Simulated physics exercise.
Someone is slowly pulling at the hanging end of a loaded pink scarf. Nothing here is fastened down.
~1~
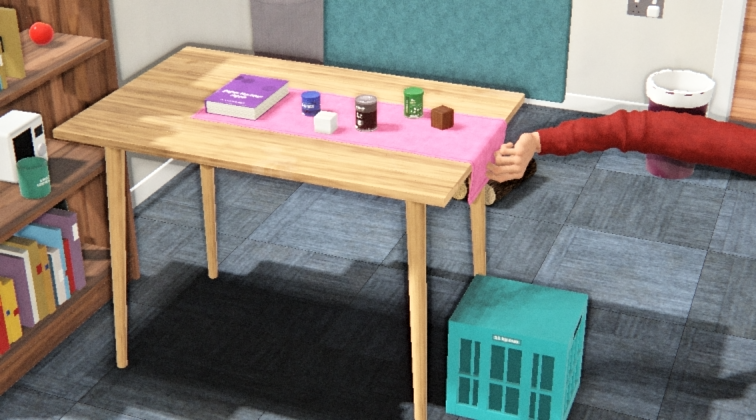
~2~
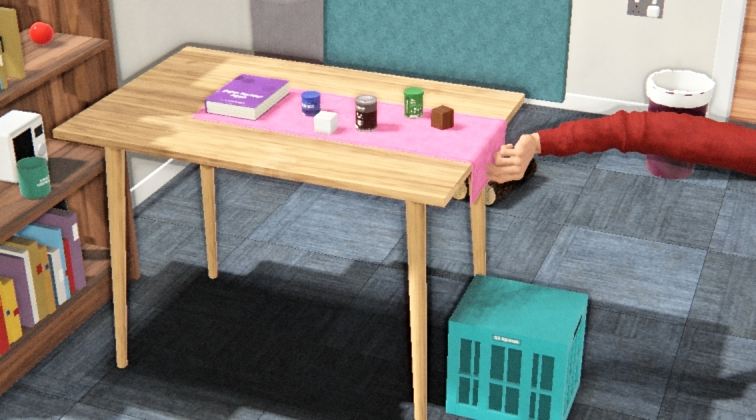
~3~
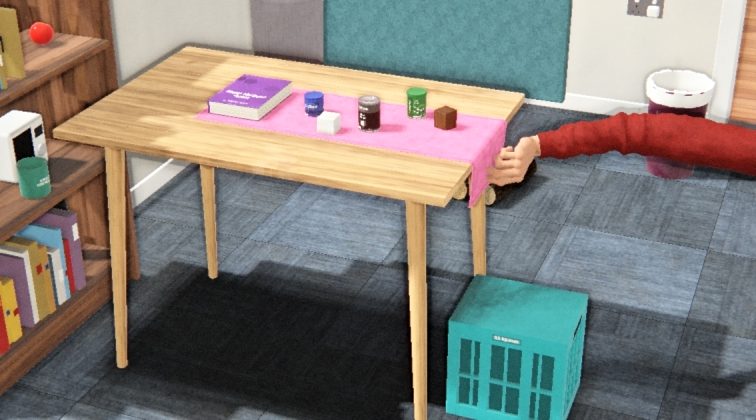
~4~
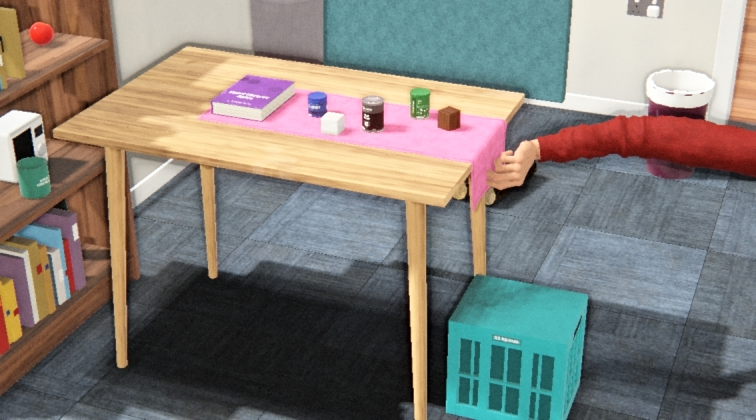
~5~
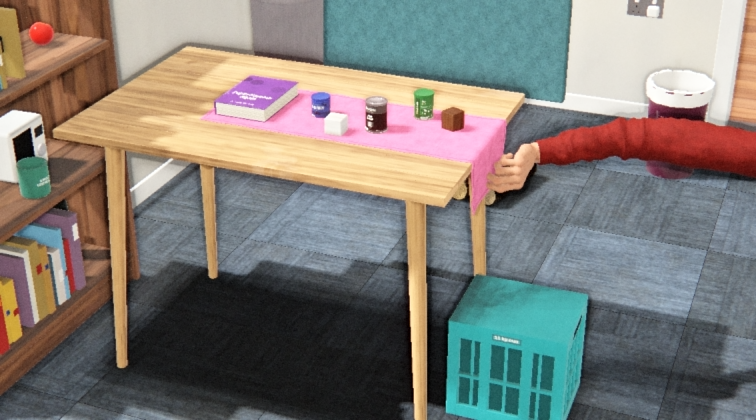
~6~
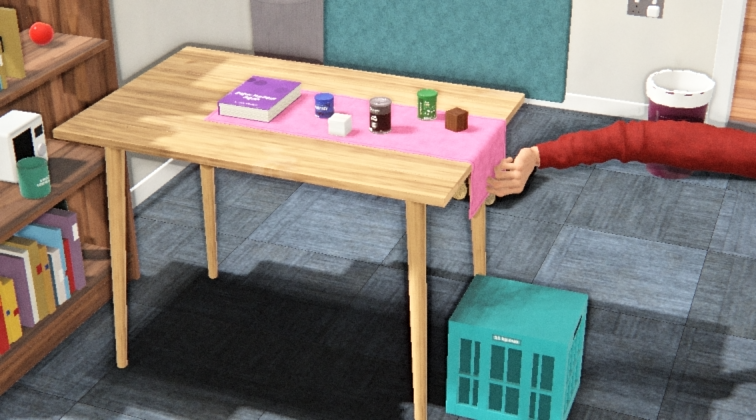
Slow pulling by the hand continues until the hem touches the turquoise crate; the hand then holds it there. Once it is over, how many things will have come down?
Lost over the edge: Three.
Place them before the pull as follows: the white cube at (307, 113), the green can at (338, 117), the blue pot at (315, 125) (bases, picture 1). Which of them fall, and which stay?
For the white cube it's staying, for the green can it's staying, for the blue pot it's staying.
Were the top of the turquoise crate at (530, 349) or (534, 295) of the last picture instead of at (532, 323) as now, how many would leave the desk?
4 and 2.
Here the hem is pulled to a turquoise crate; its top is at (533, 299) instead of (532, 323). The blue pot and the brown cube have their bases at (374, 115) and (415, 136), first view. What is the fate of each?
Blue pot: Safe; brown cube: Lost.
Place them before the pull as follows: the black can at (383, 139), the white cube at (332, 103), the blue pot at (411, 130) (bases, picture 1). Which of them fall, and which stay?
Black can dropped, white cube kept, blue pot dropped.
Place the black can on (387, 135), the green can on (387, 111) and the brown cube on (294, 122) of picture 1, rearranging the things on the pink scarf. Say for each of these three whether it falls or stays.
In the end the black can is no longer on top, the green can is no longer on top, and the brown cube is still on top.
Soon after, hem near (487, 247); brown cube gone.
After that, hem near (487, 284); brown cube and green can gone.
In the end, hem on the crate; brown cube, green can and black can gone. It carries off three.
